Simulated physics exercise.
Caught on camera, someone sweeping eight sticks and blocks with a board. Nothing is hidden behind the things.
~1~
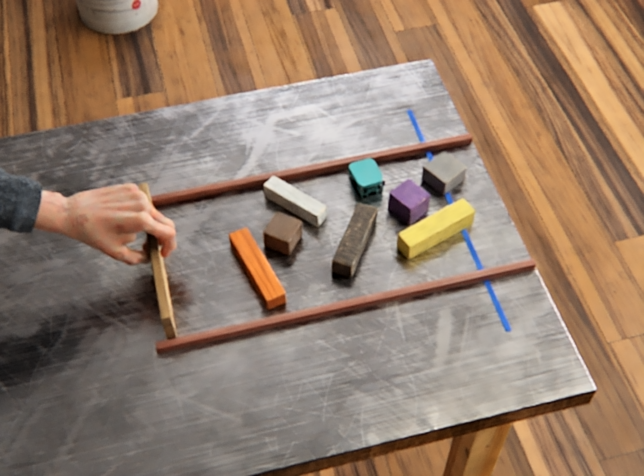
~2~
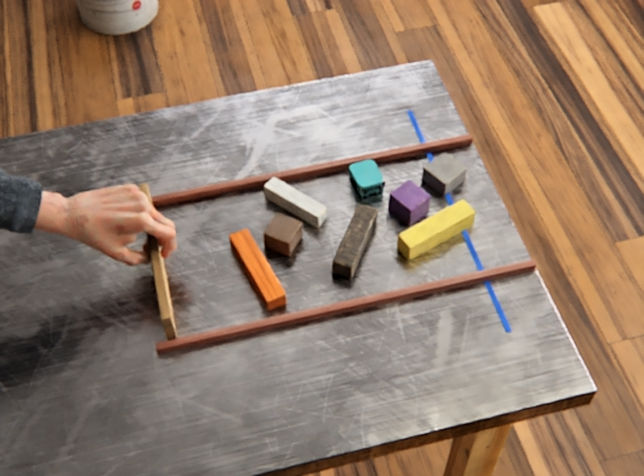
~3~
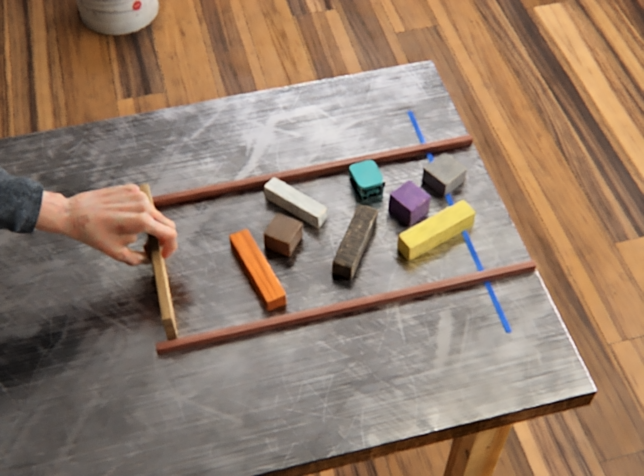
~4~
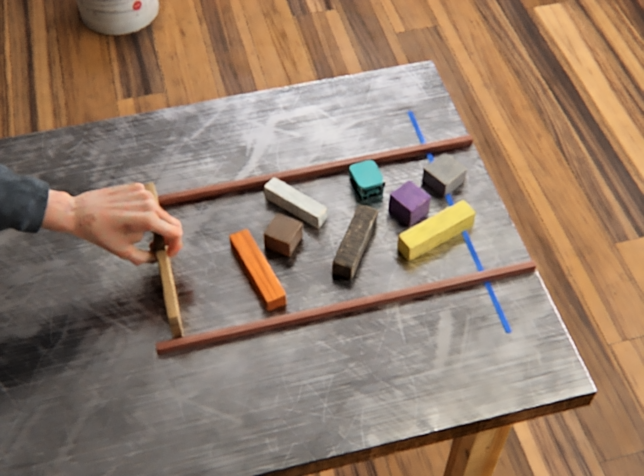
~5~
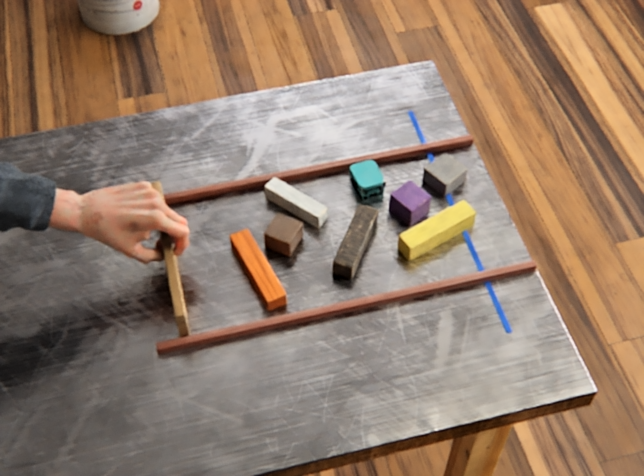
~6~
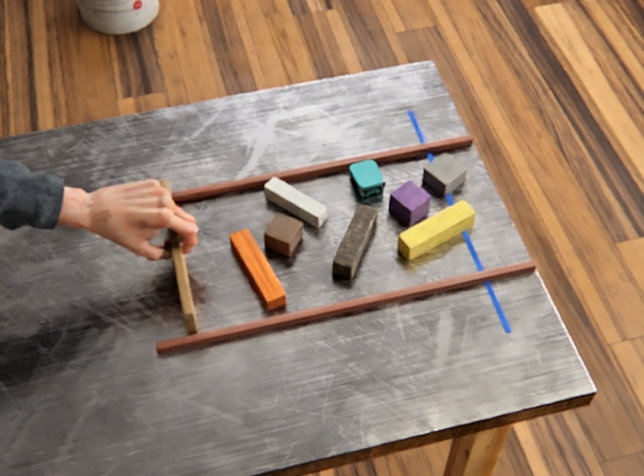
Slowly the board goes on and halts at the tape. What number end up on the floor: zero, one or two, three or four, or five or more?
The number that fall off is three or four.
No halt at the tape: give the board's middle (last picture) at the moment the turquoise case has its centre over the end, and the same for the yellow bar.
At (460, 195) for the turquoise case; at (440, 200) for the yellow bar.
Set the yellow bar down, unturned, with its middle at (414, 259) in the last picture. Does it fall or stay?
From there it goes over.
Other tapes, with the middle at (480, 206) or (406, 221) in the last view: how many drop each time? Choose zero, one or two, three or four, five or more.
The falls would be more than four; none at all.
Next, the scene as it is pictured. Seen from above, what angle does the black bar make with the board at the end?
Near 30 degrees.
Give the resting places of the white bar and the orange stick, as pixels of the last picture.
Near (465, 168) and (473, 225).
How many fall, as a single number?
Exactly 3.
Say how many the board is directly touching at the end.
The number is 2.
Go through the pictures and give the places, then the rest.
In the first frame, grey block (444, 173); yellow bar (436, 229); purple block (409, 201); board (157, 259); tape (454, 210).
In the second frame, yellow bar (436, 230); orange stick (257, 269).
In the third frame, purple block (409, 203); board (158, 260).
In the fourth frame, grey block (444, 175); turquoise case (366, 180).
In the fifth frame, yellow bar (437, 230); white bar (296, 202).
In the sixth frame, grey block (445, 175); yellow bar (437, 230); purple block (409, 203); board (178, 255); tape (455, 211).
Early on, none off yet; grey block at rest near (445, 175); yellow bar at rest near (437, 230); purple block at rest near (409, 203).
A while later, none off yet; grey block moving near (447, 173); yellow bar travelled a little near (461, 237); purple block travelled about its own width near (436, 193).
Finally, the number that fall off is three or four; lost, purple block, yellow bar and grey block.
